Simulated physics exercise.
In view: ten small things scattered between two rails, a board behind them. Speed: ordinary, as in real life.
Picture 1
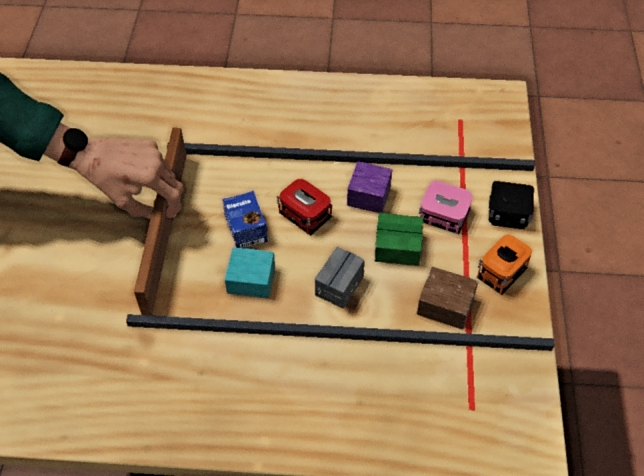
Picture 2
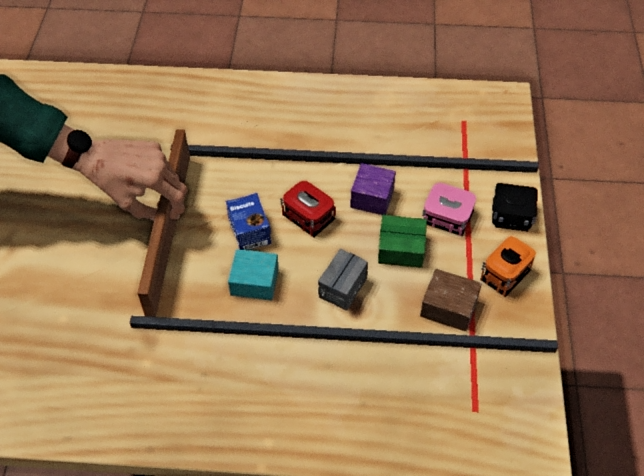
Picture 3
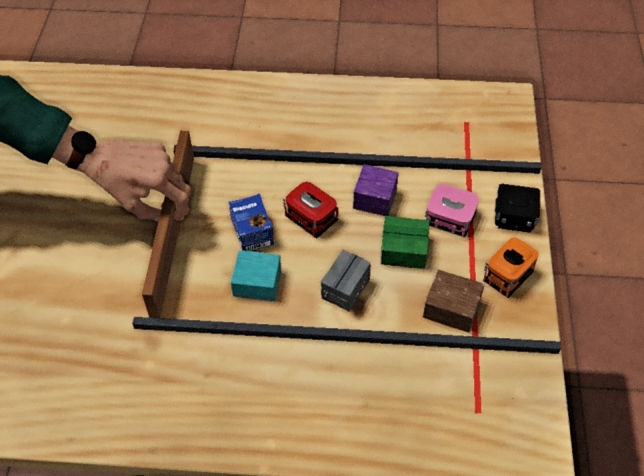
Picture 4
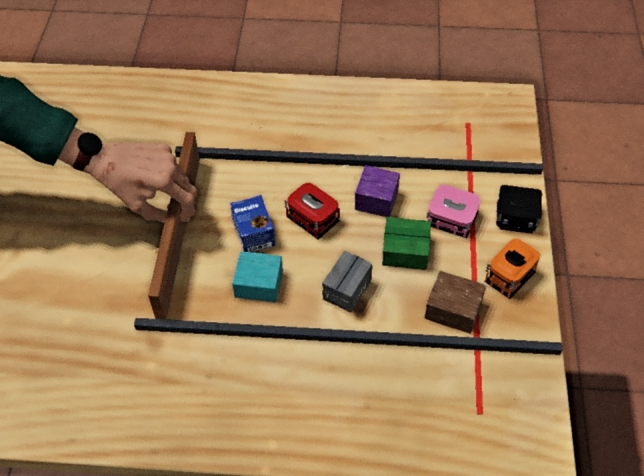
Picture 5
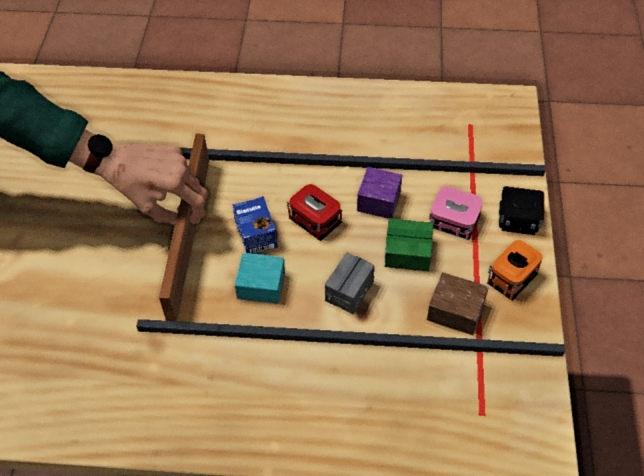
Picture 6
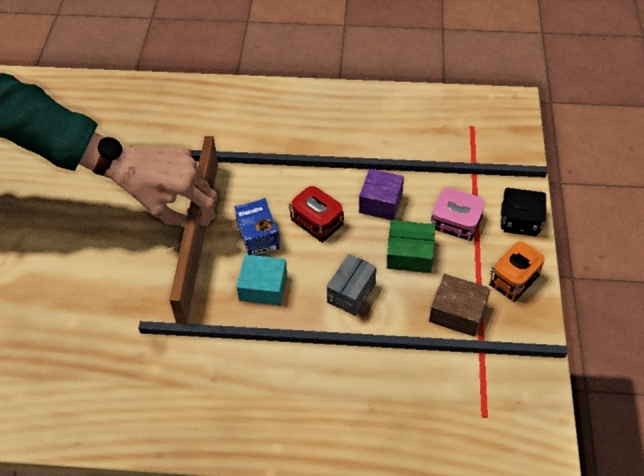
A hand in a green sleeve slid a wooden board a short way right between two dark rails, toward ten scattered small blocks and cases, which stayed in place around a red line.
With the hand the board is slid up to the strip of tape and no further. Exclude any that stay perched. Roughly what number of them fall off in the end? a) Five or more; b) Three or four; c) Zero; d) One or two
The answer is b.
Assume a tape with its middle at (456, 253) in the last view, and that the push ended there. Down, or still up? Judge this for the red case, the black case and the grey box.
Red case stays put, black case goes off, grey box stays put.
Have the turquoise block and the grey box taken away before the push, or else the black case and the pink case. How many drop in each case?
The count is 1 in the first case and 2 in the second.
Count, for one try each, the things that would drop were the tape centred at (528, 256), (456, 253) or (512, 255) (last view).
Going through them in order, you'd see 6, 1 and 6.
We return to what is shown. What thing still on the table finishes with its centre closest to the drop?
The pink case.
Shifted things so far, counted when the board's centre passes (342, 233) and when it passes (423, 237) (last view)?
The count is 5 at the first point and 10 at the second.
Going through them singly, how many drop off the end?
3.
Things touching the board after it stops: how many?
4 in contact.
Early on, none off yet; black case at rest near (523, 212); orange case at rest near (517, 271); pink case at rest near (458, 214).
A while later, none off yet; black case at rest near (523, 212); orange case at rest near (519, 269); pink case moving near (465, 214).
Finally, the number that fall off is three or four; lost, brown block, orange case and black case.
